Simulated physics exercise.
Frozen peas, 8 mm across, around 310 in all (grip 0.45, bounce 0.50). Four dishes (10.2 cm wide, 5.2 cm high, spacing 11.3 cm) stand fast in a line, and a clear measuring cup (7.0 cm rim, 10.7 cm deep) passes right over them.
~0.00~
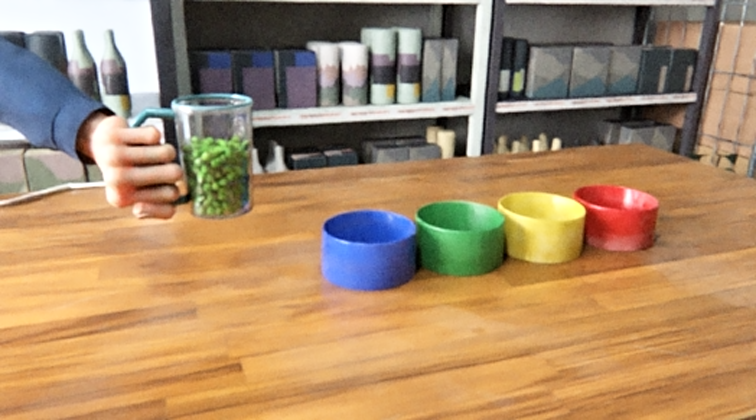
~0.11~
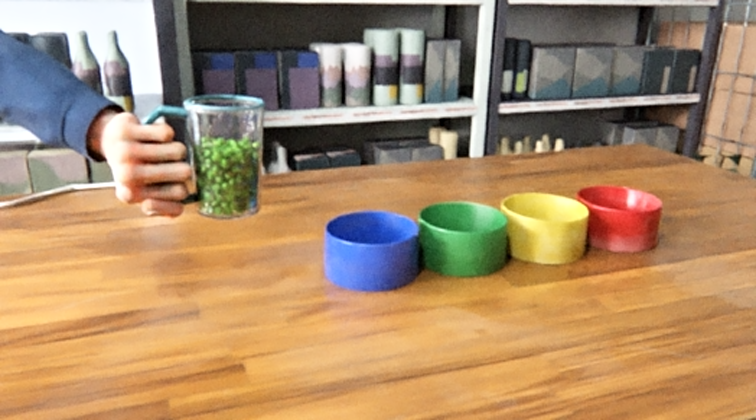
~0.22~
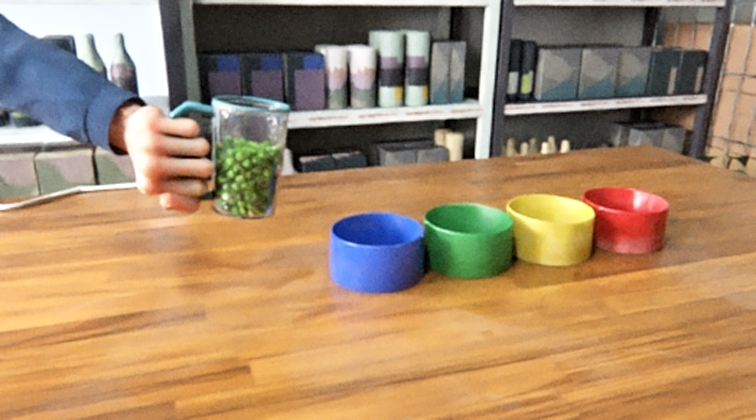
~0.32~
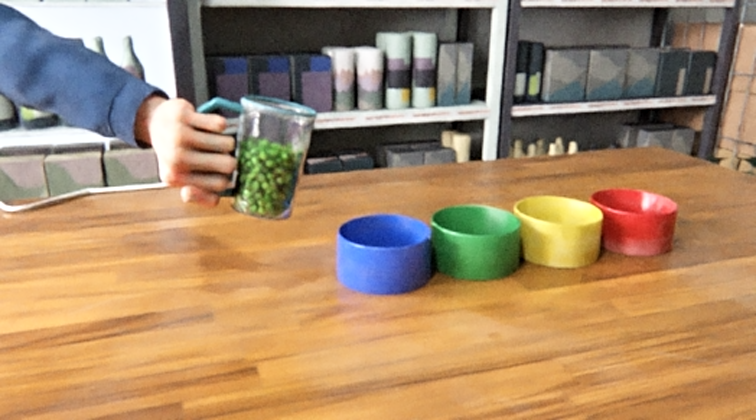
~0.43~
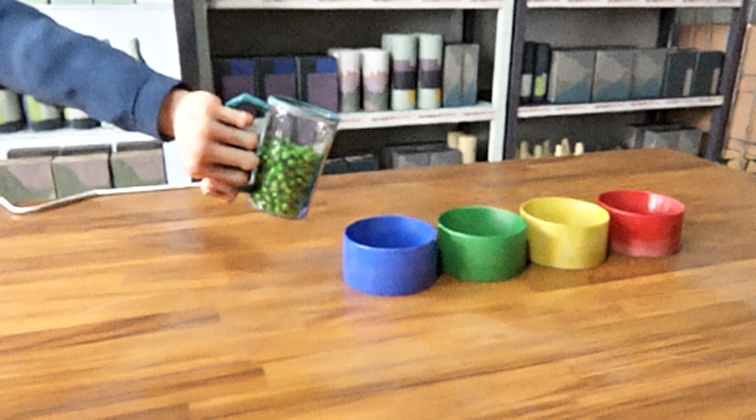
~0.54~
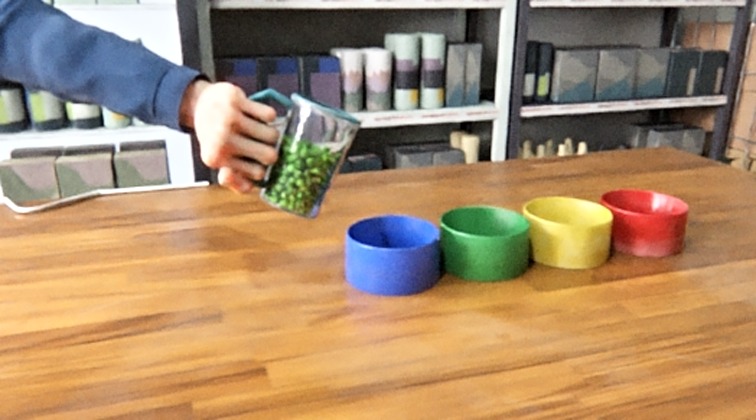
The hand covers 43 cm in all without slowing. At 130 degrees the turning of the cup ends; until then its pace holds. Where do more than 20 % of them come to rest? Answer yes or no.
Red: No, blue: No, green: No, yellow: Yes, counter: No.
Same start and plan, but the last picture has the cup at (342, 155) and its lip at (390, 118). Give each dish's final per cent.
Red 100, blue 0, green 0, yellow 0.
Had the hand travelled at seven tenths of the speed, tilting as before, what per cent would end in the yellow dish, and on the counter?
Yellow 0; counter 0.
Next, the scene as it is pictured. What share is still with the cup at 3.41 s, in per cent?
Roughly 0 per cent.
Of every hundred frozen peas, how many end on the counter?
Some 0 per cent.
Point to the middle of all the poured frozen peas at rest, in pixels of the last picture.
Around (572, 234).
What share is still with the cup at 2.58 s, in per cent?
About 15 per cent.
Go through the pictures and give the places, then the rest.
In the first picture, cup at (217, 156), tilt 0 degrees, lip at (250, 100), moved 0.0 cm; middle of the pieces at (215, 173); blue dish at (369, 227); green dish at (460, 216); yellow dish at (542, 207); red dish at (615, 198).
In the second picture, cup at (227, 157), tilt 2 degrees, lip at (262, 103), moved 0.7 cm; middle of the pieces at (224, 174).
In the third picture, cup at (248, 158), tilt 8 degrees, lip at (288, 107), moved 2.1 cm; middle of the pieces at (244, 174).
In the fourth picture, cup at (270, 158), tilt 13 degrees, lip at (314, 113), moved 3.6 cm; middle of the pieces at (264, 174).
In the fifth picture, cup at (291, 159), tilt 19 degrees, lip at (338, 118), moved 5.1 cm; middle of the pieces at (283, 174).
In the sixth picture, cup at (308, 157), tilt 24 degrees, lip at (358, 121), moved 6.6 cm; middle of the pieces at (299, 172); blue dish at (393, 232); green dish at (484, 221); yellow dish at (567, 211); red dish at (643, 203). The cup turns about 50 degrees a second and travels 14 cm a second.
After 1.77 s, tilt 86 degrees; cup holds 100 %.
After 2.58 s, tilt 127 degrees; cup holds 15 %, yellow 85 %.
After 3.41 s, tilt 130 degrees; cup holds 0 %, yellow 100 %.
In the end, at 3.7 s, red 0 %, blue 0 %, green 0 %, yellow 100 %, counter 0 %.
